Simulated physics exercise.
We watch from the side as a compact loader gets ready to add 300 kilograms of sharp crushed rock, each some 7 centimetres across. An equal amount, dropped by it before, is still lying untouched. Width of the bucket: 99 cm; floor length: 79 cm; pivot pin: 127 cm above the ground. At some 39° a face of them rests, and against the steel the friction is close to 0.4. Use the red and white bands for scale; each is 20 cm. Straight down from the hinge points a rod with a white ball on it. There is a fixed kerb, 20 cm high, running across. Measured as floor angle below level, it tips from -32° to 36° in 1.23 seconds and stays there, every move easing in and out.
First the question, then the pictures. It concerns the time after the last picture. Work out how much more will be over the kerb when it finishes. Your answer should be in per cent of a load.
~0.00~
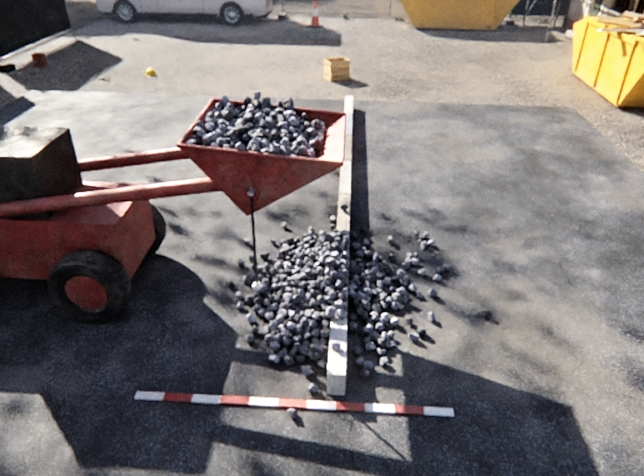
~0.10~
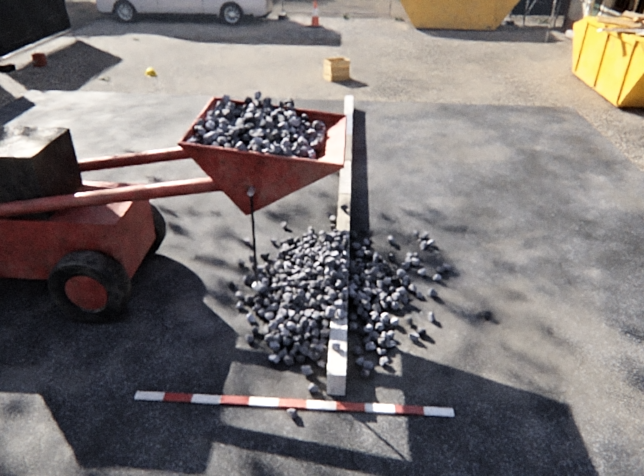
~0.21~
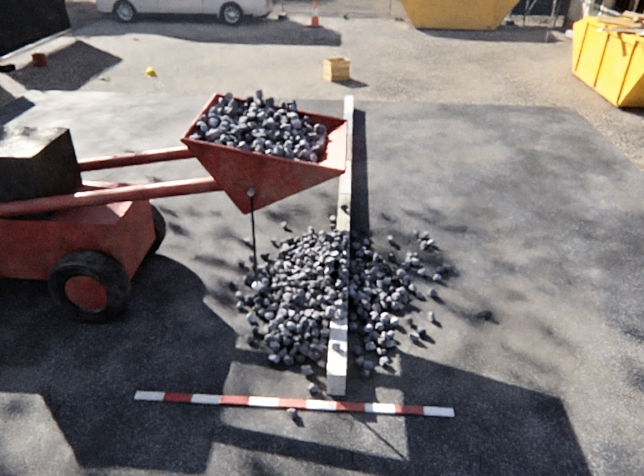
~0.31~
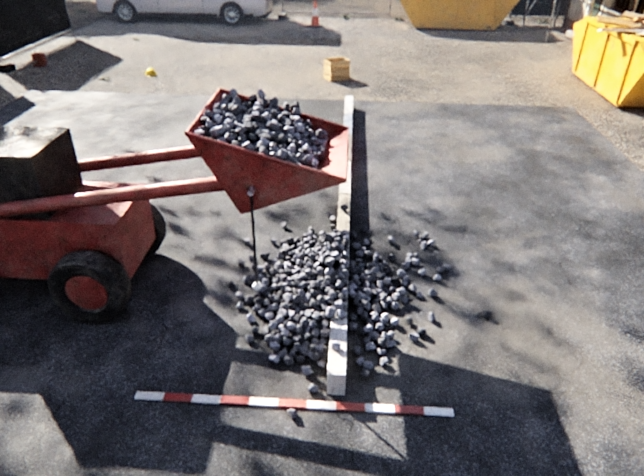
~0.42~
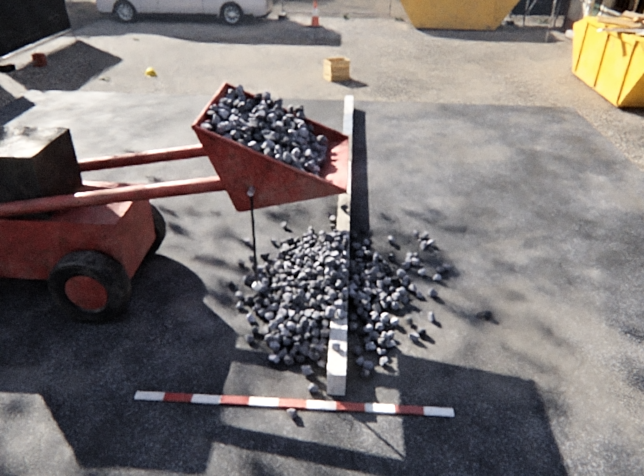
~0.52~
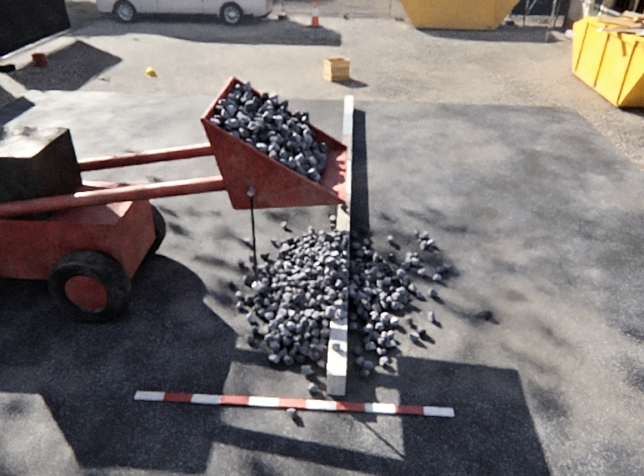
Around 93 out of 100.
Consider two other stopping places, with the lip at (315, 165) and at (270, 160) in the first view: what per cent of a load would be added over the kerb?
Roughly 60 per cent, then 5 per cent.
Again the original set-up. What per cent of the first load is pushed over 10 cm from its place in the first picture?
Some 5 percent, give or take.
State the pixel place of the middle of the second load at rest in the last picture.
I'd say close to (381, 286).
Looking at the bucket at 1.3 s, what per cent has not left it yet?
Around 65 in a hundred.
After 0.9 s the floor is at 25°; in per cent of one load, 99 in the bucket, 79 on this side of the kerb, 22 over the kerb; the foremost stones are at (439, 267).
After 1.3 s the floor is at 36°; in per cent of one load, 66 in the bucket, 104 on this side of the kerb, 31 over the kerb; the foremost stones are at (439, 267).
After 1.7 s the floor is at 36°; in per cent of one load, 22 in the bucket, 101 on this side of the kerb, 77 over the kerb; the foremost stones are at (439, 267).
After 4.2 s the floor is at 36°; in per cent of one load, 0 in the bucket, 85 on this side of the kerb, 115 over the kerb; the foremost stones are at (487, 305). Net gain over the kerb, 93.
